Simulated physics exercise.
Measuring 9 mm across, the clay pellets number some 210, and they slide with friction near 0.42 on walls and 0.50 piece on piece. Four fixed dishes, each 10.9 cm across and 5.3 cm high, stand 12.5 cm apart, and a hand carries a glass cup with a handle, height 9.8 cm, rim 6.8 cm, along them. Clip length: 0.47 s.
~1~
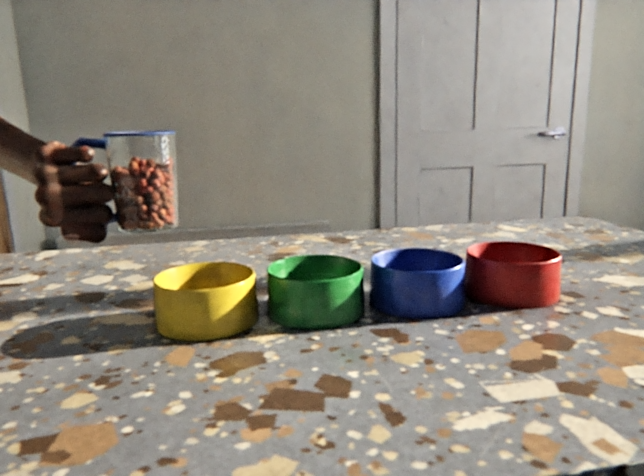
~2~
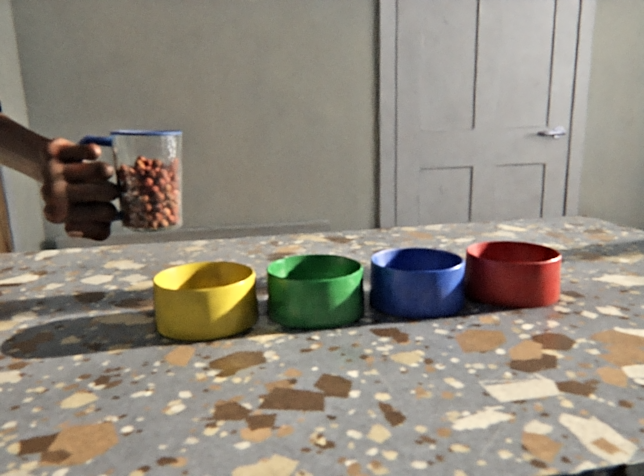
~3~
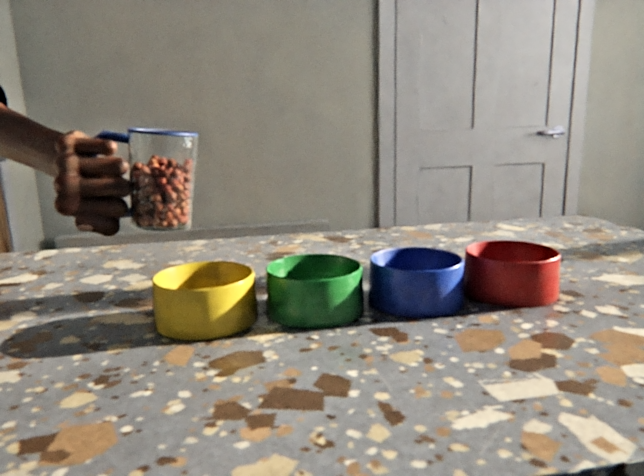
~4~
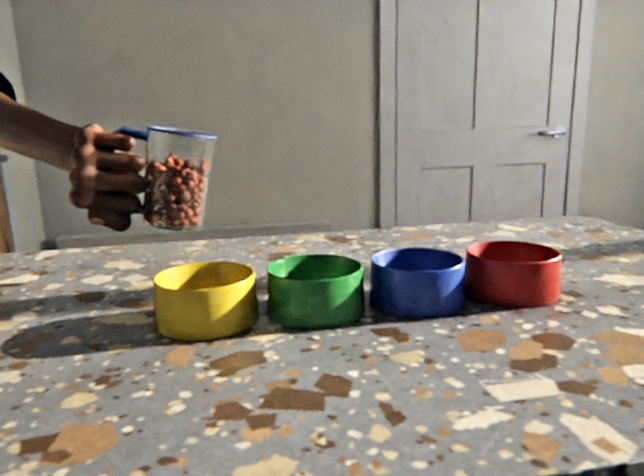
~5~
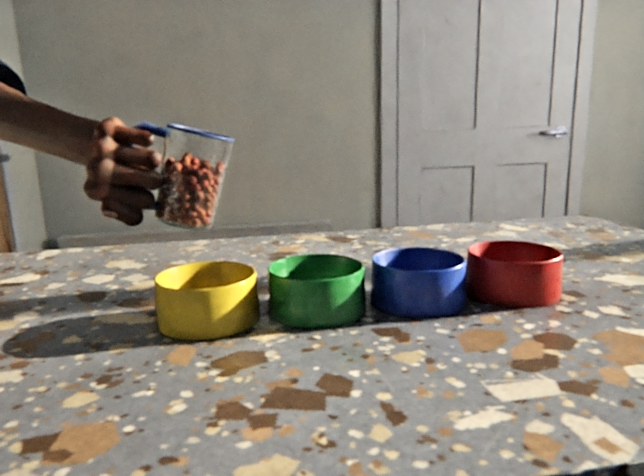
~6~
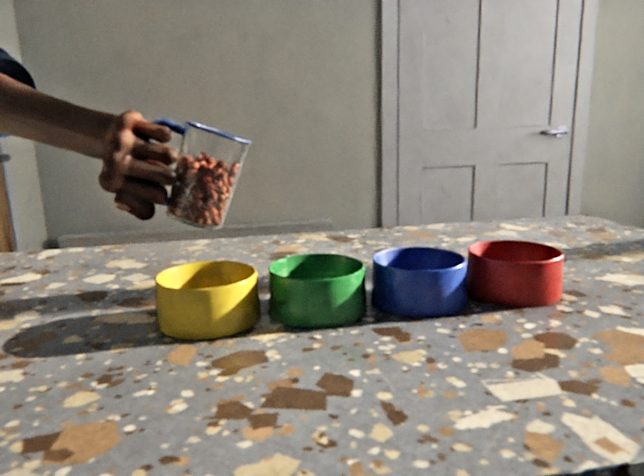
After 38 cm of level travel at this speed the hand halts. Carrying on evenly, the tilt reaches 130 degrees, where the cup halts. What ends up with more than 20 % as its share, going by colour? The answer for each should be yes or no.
Red - yes, blue - no, green - no, yellow - no, counter - no.
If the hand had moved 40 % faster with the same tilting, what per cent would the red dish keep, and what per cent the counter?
Red: 100; counter: 0.
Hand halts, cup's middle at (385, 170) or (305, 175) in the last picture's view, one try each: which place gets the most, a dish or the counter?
First try: Blue; second try: Green.
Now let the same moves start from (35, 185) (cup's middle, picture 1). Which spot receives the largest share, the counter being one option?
Blue.
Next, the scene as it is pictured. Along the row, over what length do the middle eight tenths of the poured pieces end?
It covers some 6 centimetres of the row.
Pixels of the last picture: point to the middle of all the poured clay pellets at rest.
My guess is close to (520, 277).
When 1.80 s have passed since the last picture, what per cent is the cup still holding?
Around 90 percent.
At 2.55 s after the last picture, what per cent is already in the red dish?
About 100 per cent by then.
Then, 1.08 s after the last picture, tilt 71 degrees; cup holds 100 %.
Then, 1.80 s after the last picture, tilt 105 degrees; cup holds 90 %, red 5 %.
Then, 2.55 s after the last picture, tilt 130 degrees; cup holds 0 %, red 100 %.
In the end, red 100 %, blue 0 %, green 0 %, yellow 0 %, counter 0 %.
